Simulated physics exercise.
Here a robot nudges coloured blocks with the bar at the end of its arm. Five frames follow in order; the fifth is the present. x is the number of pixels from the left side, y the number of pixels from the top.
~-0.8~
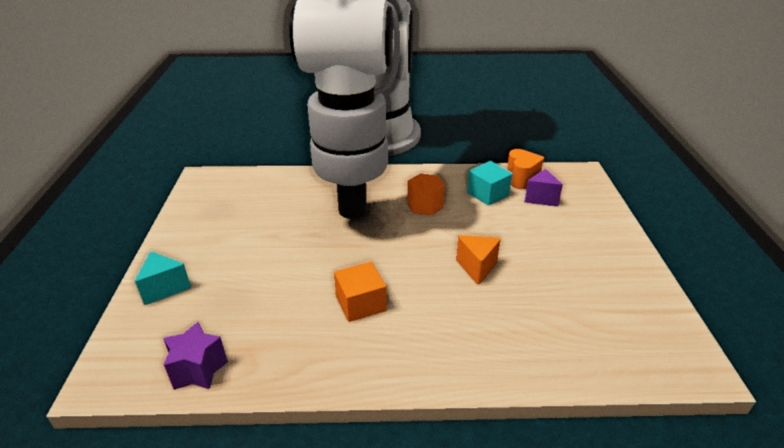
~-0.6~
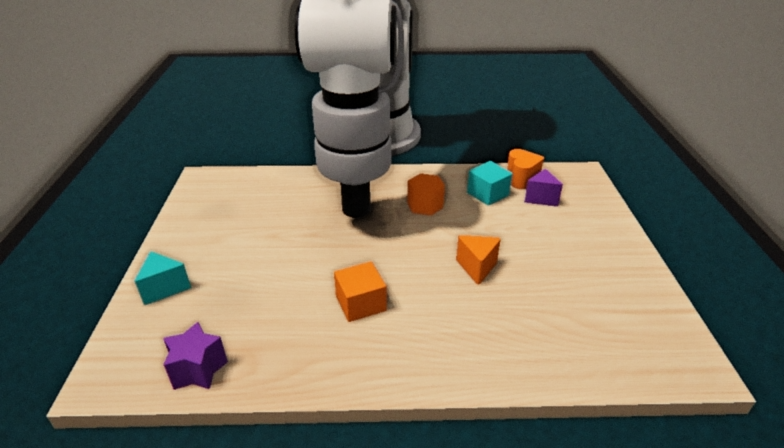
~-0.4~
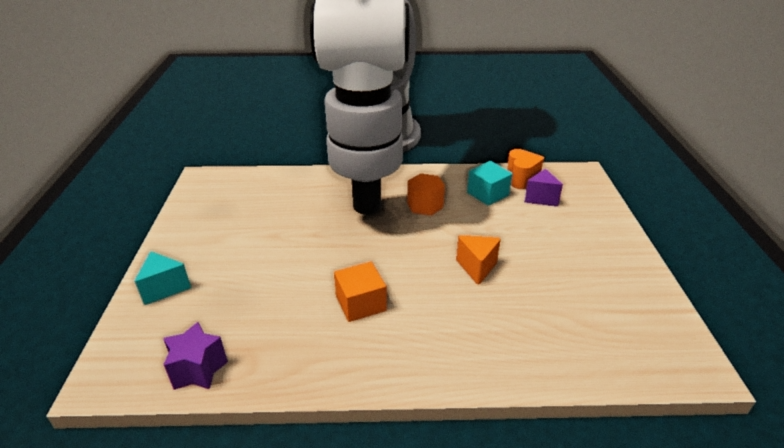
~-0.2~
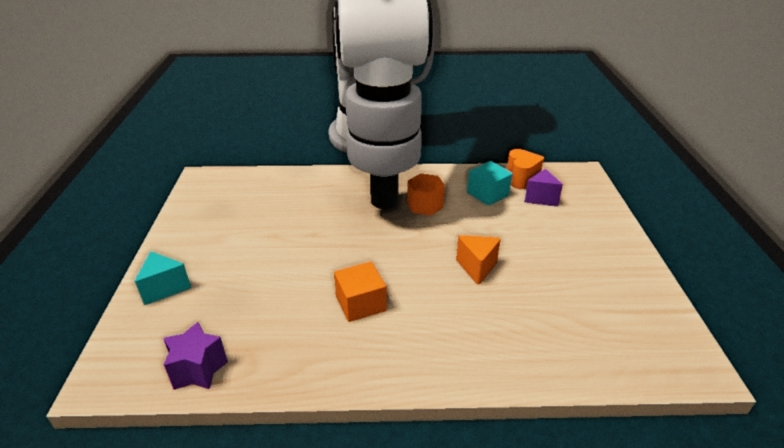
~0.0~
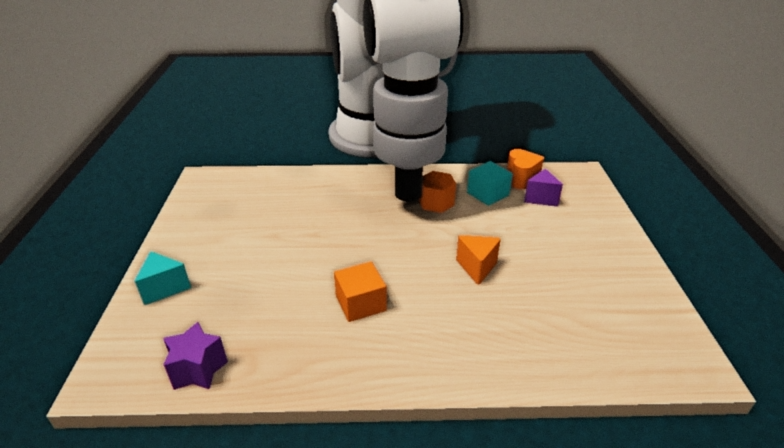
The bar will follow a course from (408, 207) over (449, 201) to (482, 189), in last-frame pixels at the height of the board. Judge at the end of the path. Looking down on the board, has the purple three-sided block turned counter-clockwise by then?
No.
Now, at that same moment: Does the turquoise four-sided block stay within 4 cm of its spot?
Short answer: No.
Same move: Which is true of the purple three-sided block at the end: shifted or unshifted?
Well, the purple three-sided block shifts from its place.
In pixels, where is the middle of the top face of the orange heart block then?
Near (550, 152).
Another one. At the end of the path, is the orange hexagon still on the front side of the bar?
The answer is yes.
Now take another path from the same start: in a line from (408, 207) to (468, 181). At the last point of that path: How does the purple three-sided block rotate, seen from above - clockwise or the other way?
Anticlockwise.
What follows on the original path. One third of the way, bar at (436, 190); orange hexagon at (464, 174), turned 15° anticlockwise; turquoise four-sided block at (495, 171), turned 15° clockwise.
Two thirds of the way, bar at (463, 185); orange hexagon at (491, 170); turquoise four-sided block at (523, 168), turned 20° clockwise; orange heart block at (536, 155), turned 35° anticlockwise; purple three-sided block at (550, 178), turned 15° clockwise.
At the end, bar at (483, 177); orange hexagon at (512, 163); turquoise four-sided block at (545, 166), turned 35° clockwise; orange heart block at (550, 152), turned 80° anticlockwise; purple three-sided block at (556, 179), turned 40° clockwise.
